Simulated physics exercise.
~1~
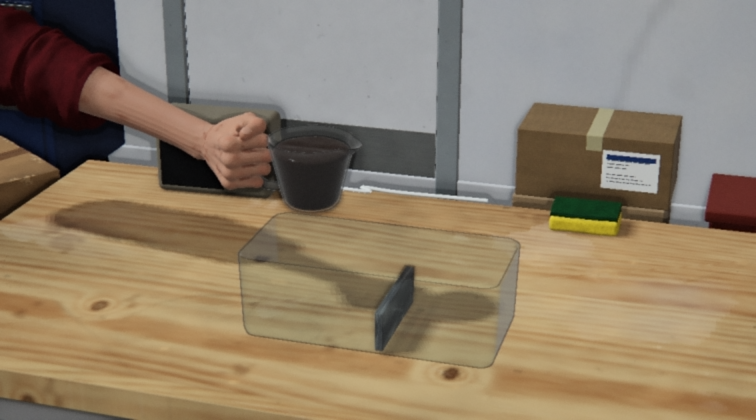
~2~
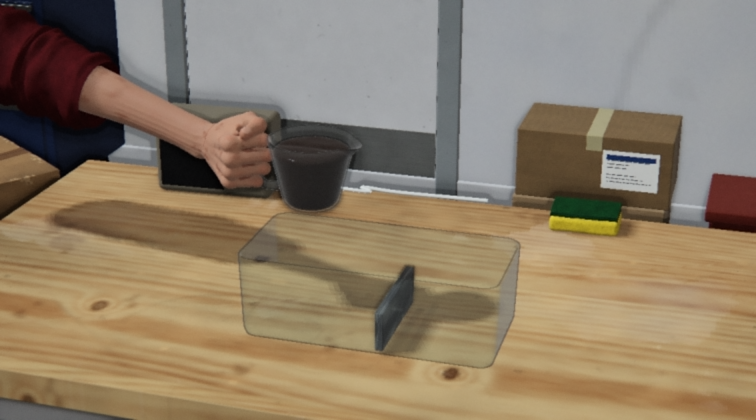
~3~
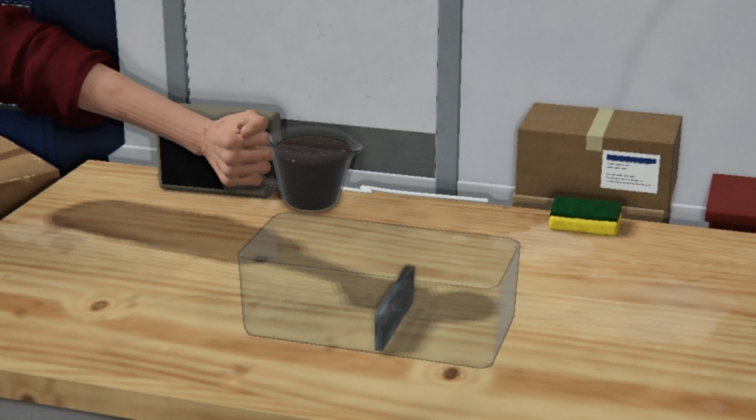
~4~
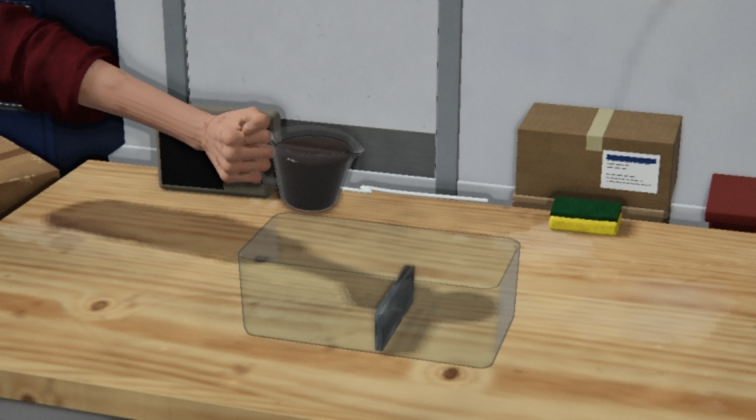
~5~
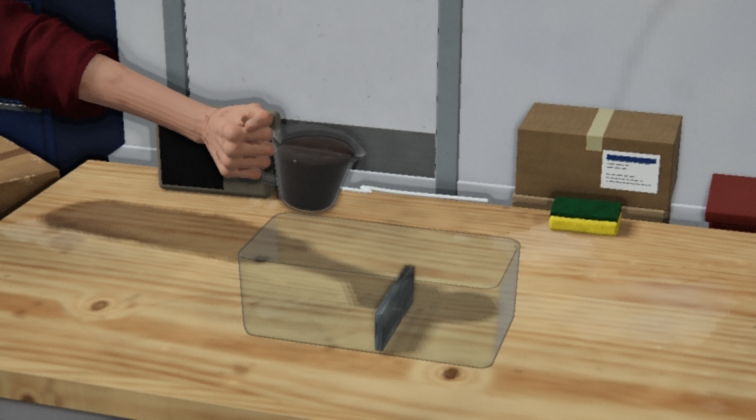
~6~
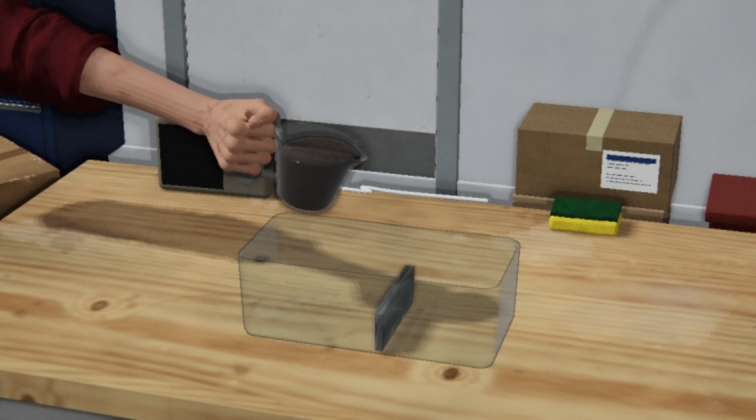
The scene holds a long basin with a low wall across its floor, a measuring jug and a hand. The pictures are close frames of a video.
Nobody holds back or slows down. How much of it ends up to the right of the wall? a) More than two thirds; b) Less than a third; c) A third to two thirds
c, A third to two thirds.
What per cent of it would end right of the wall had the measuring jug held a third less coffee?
That share would be some 15 parts in a hundred.
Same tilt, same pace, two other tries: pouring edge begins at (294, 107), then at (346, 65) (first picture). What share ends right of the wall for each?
First try 5 %, second try 45 %.
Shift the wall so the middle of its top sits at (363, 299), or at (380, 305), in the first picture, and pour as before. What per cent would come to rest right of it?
Respectively 90 and 75 per cent, approximately.
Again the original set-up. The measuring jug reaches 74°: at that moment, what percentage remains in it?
Near 55 percent is still in there.
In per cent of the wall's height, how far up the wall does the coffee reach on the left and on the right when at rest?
On the left 20 %, on the right 20 %.
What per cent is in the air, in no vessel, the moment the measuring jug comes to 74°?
Around 25 %.
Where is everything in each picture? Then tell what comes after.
In the first picture, it leans 0°; its right rim is at (363, 145); the coffee meets the walls at (277, 144) and (351, 151); the long basin's rim runs from (257, 235) to (510, 266); the wall's top is at (395, 290).
In the second picture, it leans 1°; its right rim is at (363, 146); the coffee meets the walls at (276, 144) and (351, 151).
In the third picture, it leans 2°; its right rim is at (364, 148); the coffee meets the walls at (277, 143) and (351, 152).
In the fourth picture, it leans 5°; its right rim is at (365, 150); the coffee meets the walls at (278, 143) and (353, 153).
In the fifth picture, it leans 9°; its right rim is at (367, 154); the coffee meets the walls at (280, 144) and (356, 154).
In the sixth picture, it leans 13°; its right rim is at (369, 159); the coffee meets the walls at (282, 145) and (360, 156).
A moment on, the measuring jug is tipped part way and 54 per cent is still to pour, 3 is left of the wall and 20 right of it.
Next, the measuring jug is tipped right over and 4 per cent is still to pour, 50 is left of the wall and 43 right of it.
Then the measuring jug is tipped right over and 0 per cent is still to pour, 56 is left of the wall and 43 right of it.
Later the measuring jug is tipped right over and 0 per cent is still to pour, 56 is left of the wall and 43 right of it.
In the end 56 per cent lies left of the wall, 43 right of it and 0 outside.
